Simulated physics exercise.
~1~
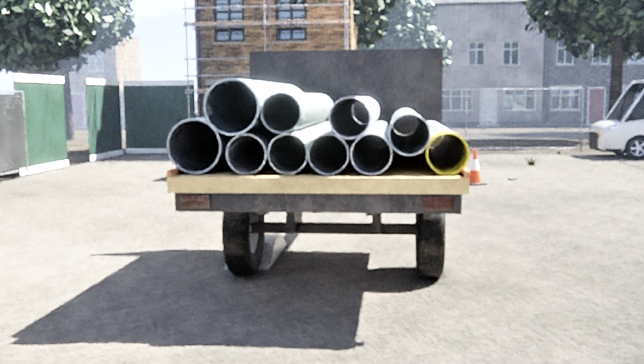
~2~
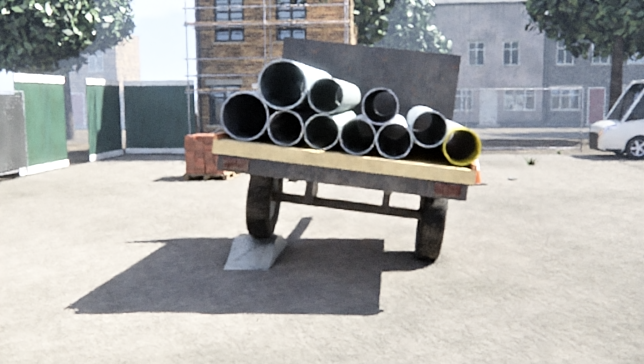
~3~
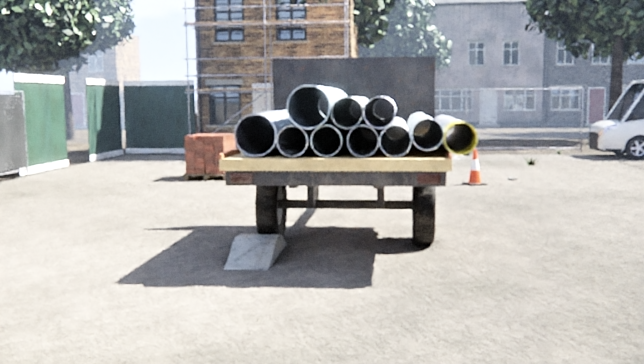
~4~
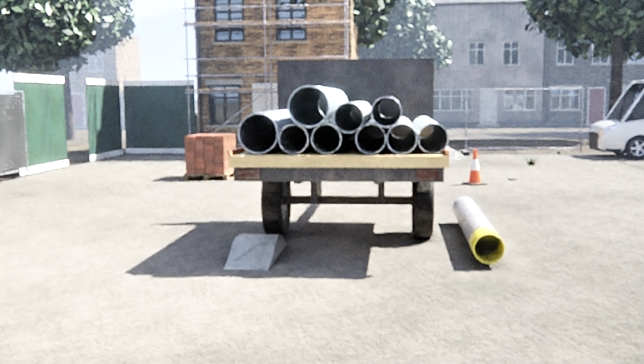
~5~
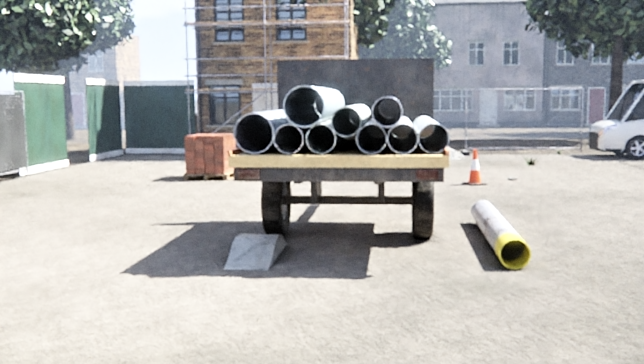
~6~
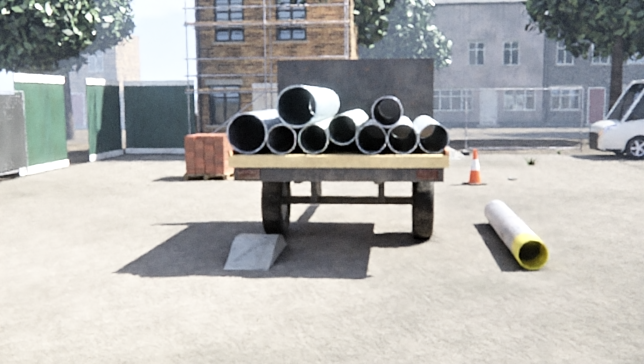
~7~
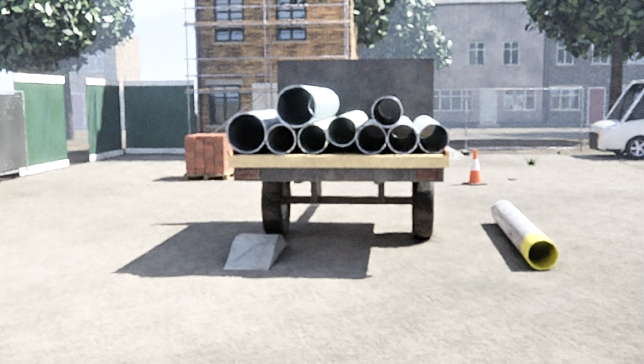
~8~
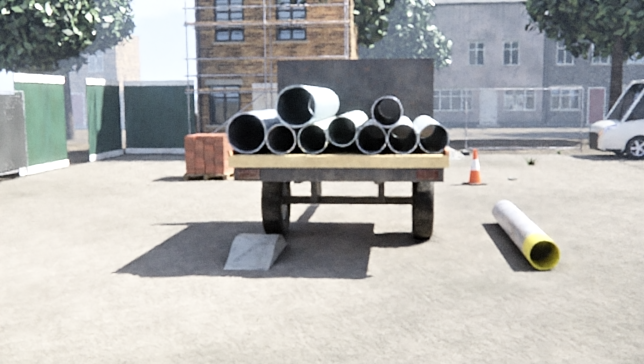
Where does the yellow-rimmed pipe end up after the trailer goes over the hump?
It goes over the right edge of the deck and ends up lying on the ground to the right of the trailer.
